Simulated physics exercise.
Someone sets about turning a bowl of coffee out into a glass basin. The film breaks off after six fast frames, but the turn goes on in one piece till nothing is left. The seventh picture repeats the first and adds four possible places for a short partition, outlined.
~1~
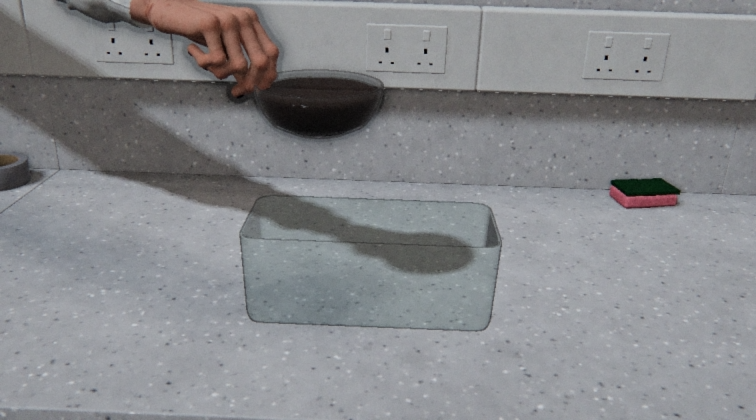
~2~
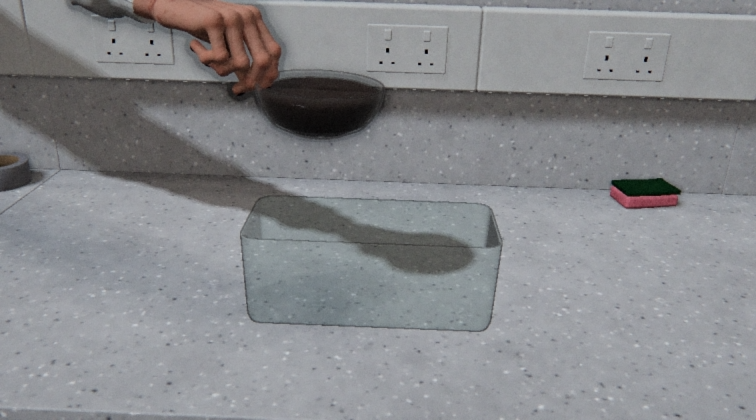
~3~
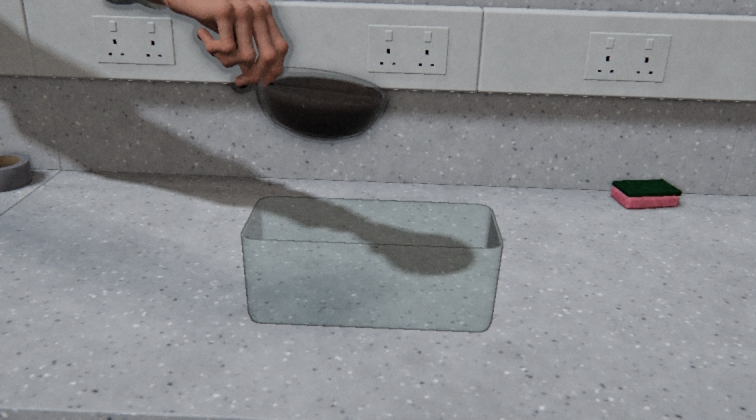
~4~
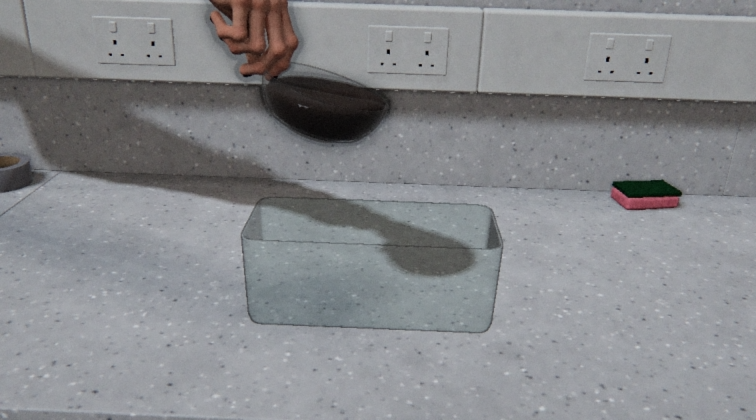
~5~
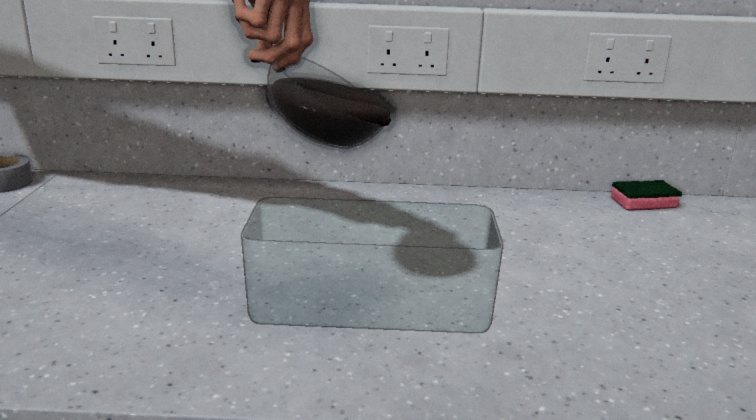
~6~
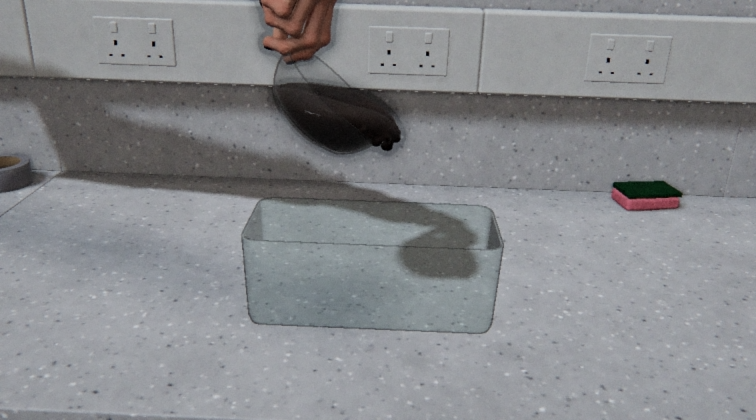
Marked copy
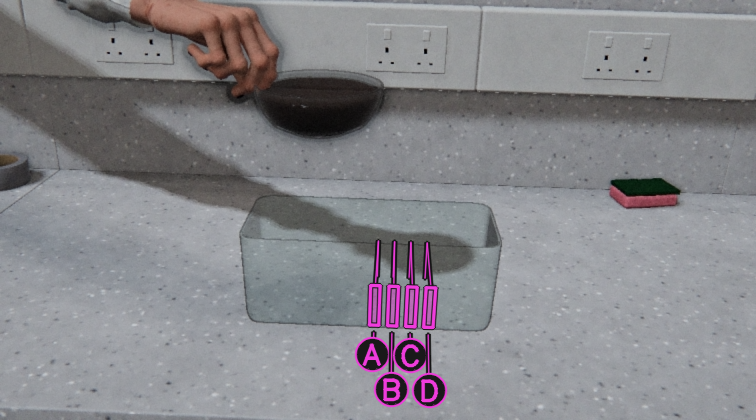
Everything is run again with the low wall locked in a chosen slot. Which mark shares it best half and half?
Place C does it best.
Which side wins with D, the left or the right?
The left one.
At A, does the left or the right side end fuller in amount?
The right one.
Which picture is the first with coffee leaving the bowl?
In picture 5.
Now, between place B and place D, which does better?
That is place B.
On the marked copy, A at (373, 332); B at (391, 333); C at (410, 333); D at (428, 334).
Choosing A, about 18 % ends left of the wall and 79 % right of it; 3 % is lost outside.
Choosing B, about 31 % ends left of the wall and 64 % right of it; 5 % is lost outside.
Choosing C, about 50 % ends left of the wall and 46 % right of it; 4 % is lost outside.
Choosing D, about 74 % ends left of the wall and 19 % right of it; 7 % is lost outside.
